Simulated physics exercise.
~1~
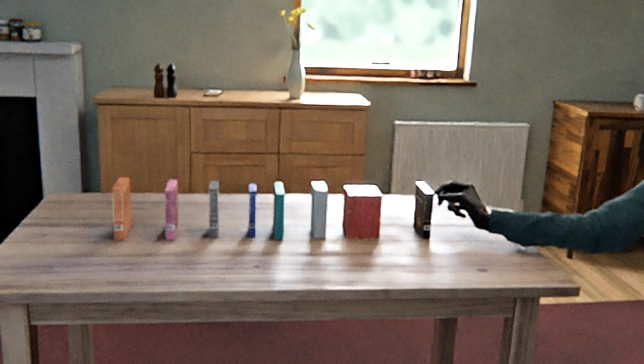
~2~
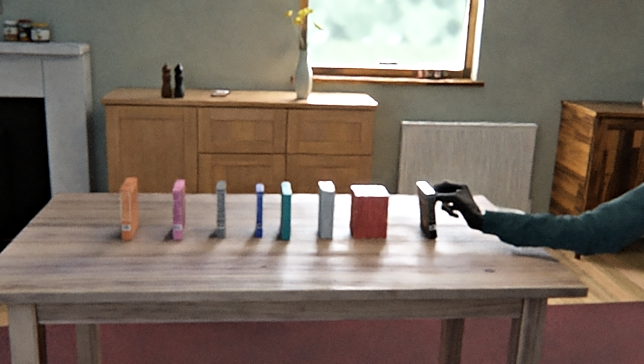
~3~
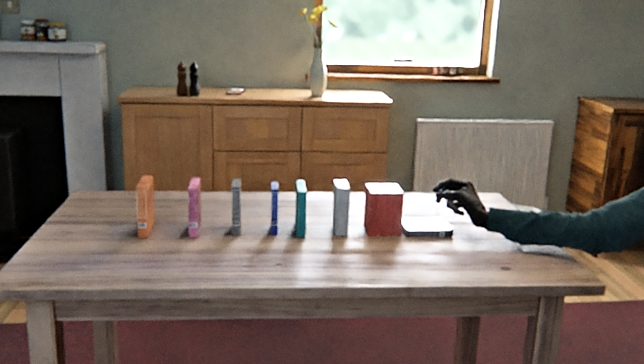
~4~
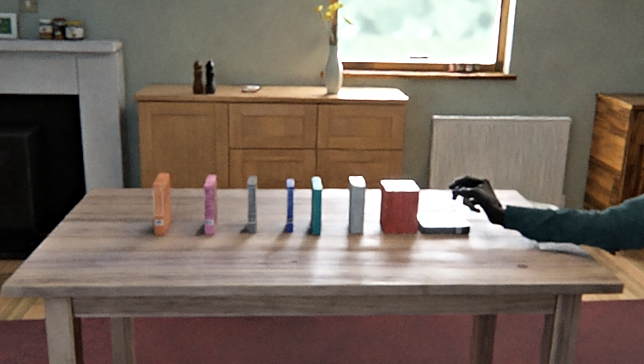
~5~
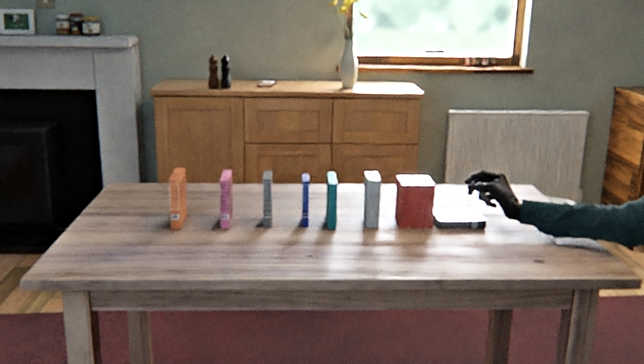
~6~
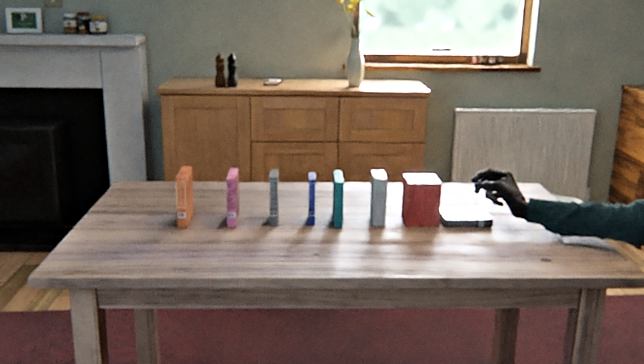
On a wooden table in a room with a fireplace and sideboard, a hand tips the black packet at the right end of a row of upright packets and blocks; it falls left and lies flat beside the red block, while the others stay standing.
